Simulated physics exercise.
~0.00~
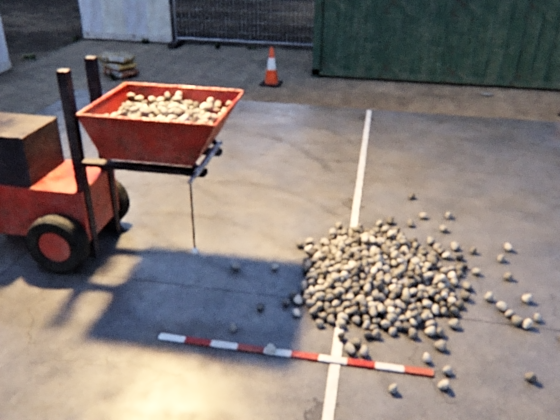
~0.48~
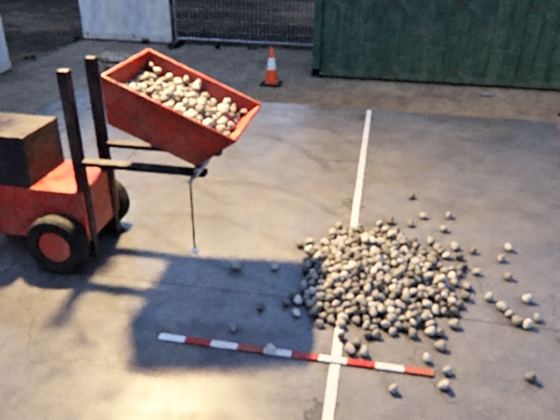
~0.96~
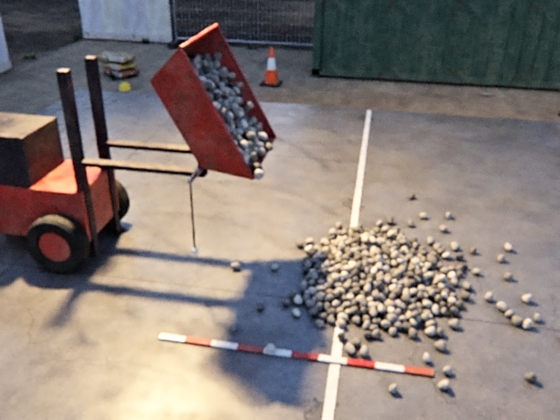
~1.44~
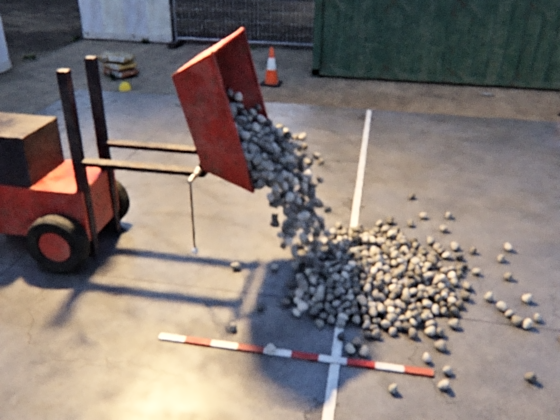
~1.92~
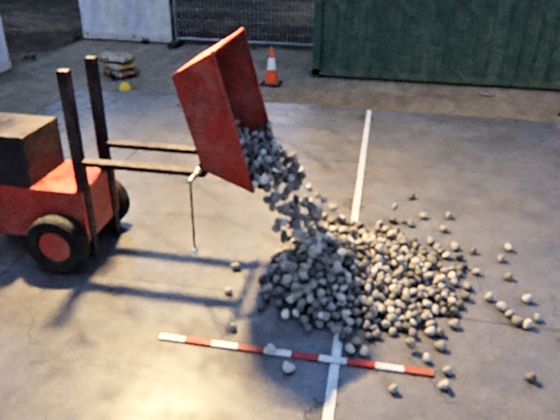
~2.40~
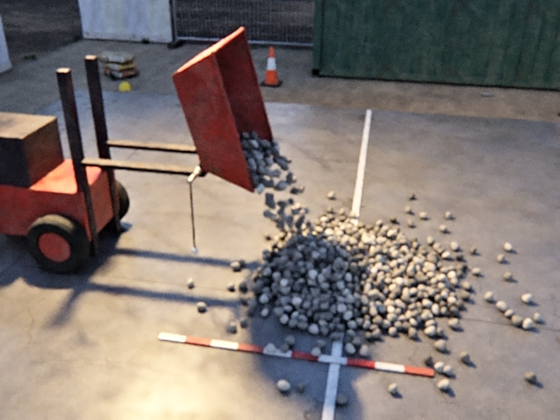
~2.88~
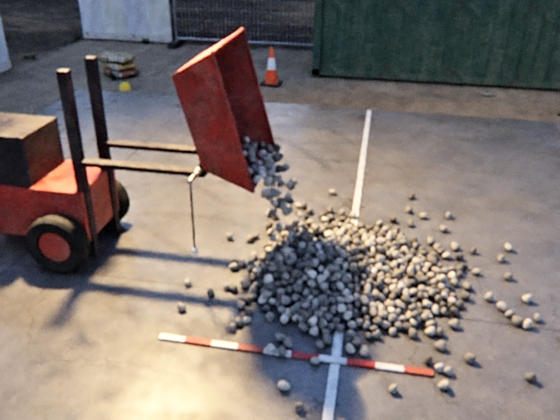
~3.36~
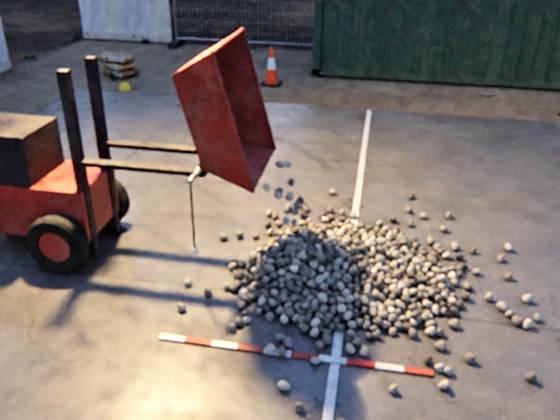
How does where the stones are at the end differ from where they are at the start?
At the start the stones are split between the raised red skip and a pile on the ground. By the end the skip is empty and its stones have joined the pile below, making a broader heap that spreads further left across the painted line.
